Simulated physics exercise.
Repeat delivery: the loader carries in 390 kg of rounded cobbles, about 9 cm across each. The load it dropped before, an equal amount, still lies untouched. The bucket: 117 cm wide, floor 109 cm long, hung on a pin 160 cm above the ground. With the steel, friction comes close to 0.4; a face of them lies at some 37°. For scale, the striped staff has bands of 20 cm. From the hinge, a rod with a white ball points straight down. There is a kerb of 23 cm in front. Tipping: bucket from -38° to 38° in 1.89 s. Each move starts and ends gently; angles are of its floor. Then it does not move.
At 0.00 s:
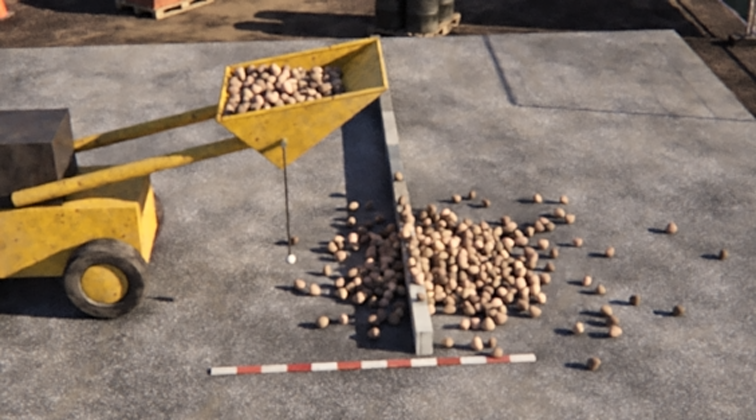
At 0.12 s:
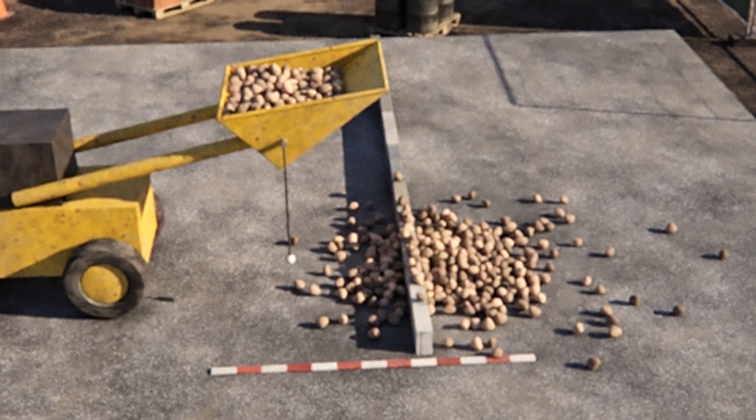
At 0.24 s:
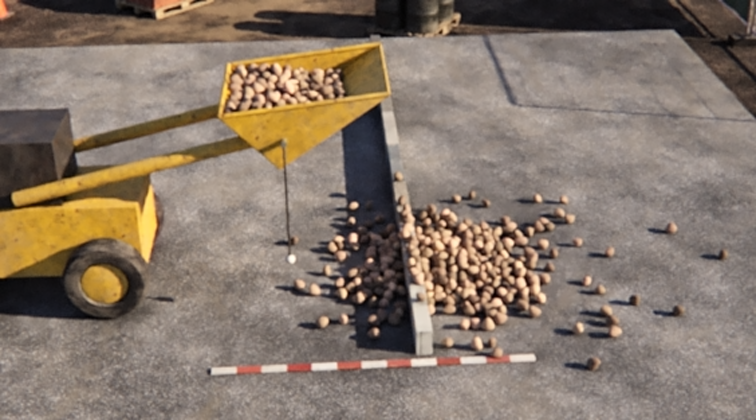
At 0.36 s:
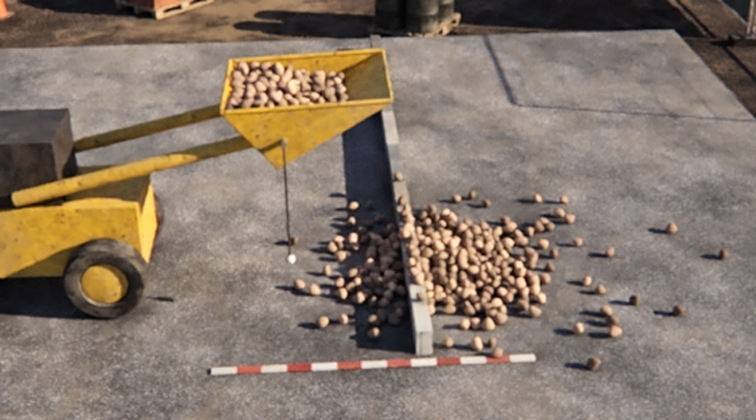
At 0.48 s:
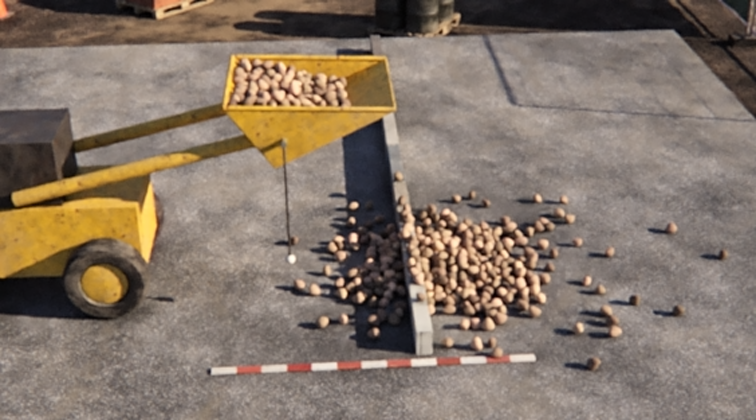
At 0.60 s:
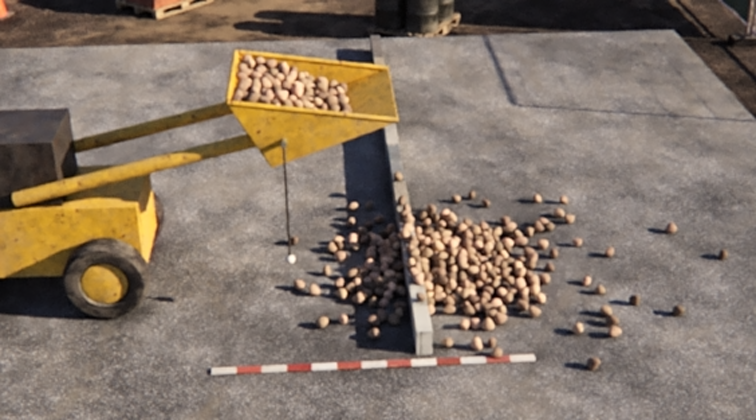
A yellow loader's raised bucket, full of rounded stones, slowly tilted down toward the right, the stones inside shifting slightly, while the scattered pile around the low kerb beneath it stayed still.
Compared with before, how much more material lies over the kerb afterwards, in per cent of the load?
Some 61 per cent of a load more.
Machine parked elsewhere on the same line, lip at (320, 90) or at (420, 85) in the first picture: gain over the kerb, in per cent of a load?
0 % and 100 %.
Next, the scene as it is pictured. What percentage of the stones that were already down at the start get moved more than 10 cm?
Close to 10 in a hundred of them.
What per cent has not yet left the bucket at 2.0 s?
45 %.
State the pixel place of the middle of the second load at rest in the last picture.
They end up centred around (431, 256).
After 1.4 s the floor is at 26°; in per cent of one load, 100 in the bucket, 29 on this side of the kerb, 71 over the kerb; the foremost stones are at (630, 254).
After 2.0 s the floor is at 38°; in per cent of one load, 46 in the bucket, 79 on this side of the kerb, 75 over the kerb; the foremost stones are at (630, 254).
After 2.3 s the floor is at 38°; in per cent of one load, 9 in the bucket, 82 on this side of the kerb, 109 over the kerb; the foremost stones are at (630, 254).
After 5.1 s the floor is at 38°; in per cent of one load, 0 in the bucket, 68 on this side of the kerb, 132 over the kerb; the foremost stones are at (625, 244). Net gain over the kerb, 61.
